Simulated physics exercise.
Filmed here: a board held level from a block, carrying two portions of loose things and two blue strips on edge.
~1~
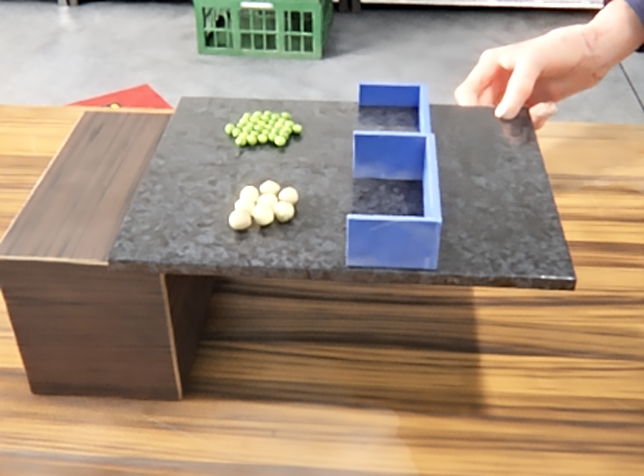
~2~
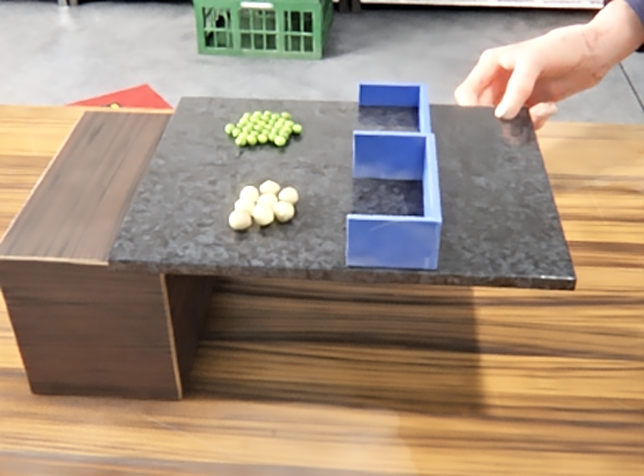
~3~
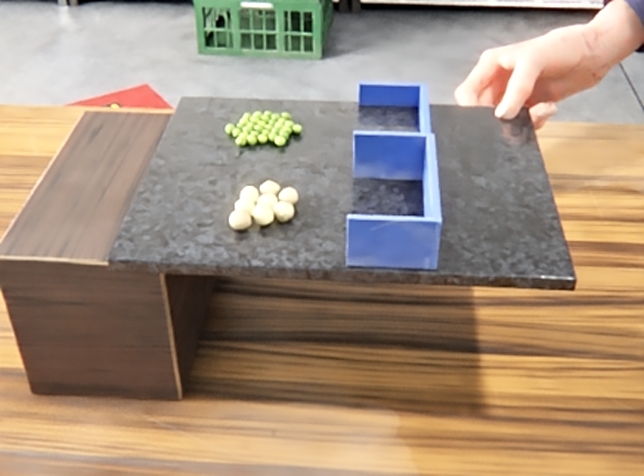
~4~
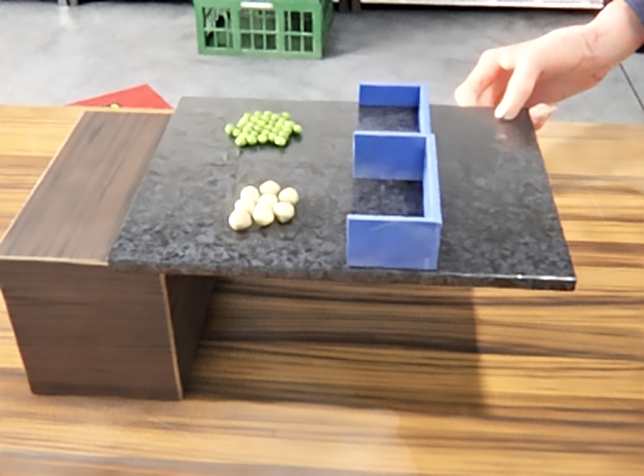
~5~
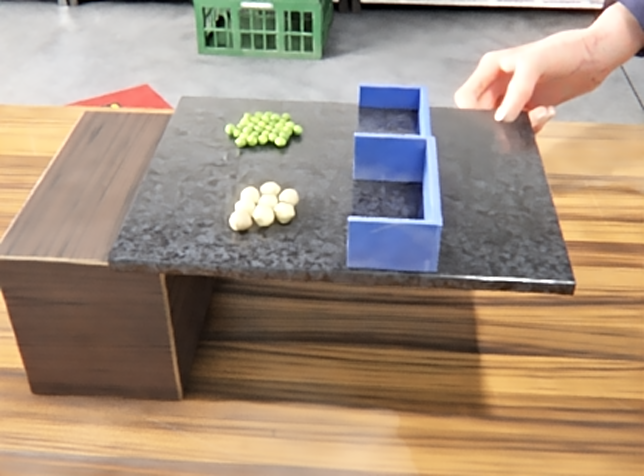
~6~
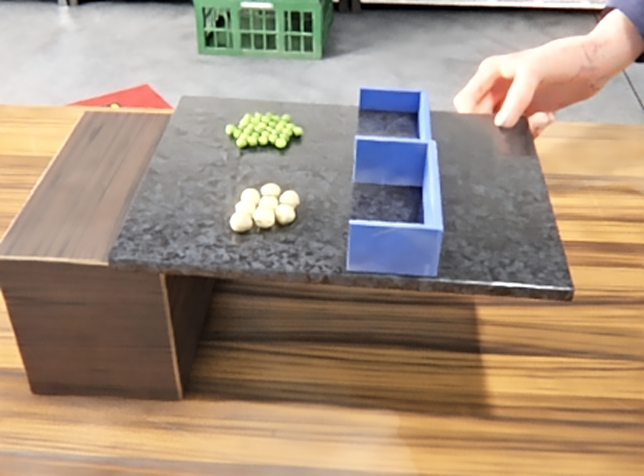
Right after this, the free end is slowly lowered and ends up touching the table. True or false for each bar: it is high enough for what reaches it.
Nearer portion: True, it is held. Farther portion: True, it is held.
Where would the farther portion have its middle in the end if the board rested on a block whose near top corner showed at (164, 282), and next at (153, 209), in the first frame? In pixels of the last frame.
The middle ends up around (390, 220) the first time and around (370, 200) the second time.
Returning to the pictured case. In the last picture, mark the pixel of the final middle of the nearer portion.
Its centre ends up around (390, 306).
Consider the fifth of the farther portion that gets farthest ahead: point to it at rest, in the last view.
Roughly (392, 229), I'd say.
Then, 0.58 s on from there, board sloping at 18°; nearer portion on its way down; farther portion on its way down.
Then, 1.08 s on from there, board resting at 30°; nearer portion has reached its bar; farther portion has reached its bar.
In the end, board resting at 30°; nearer portion gathered behind its bar; farther portion gathered behind its bar.
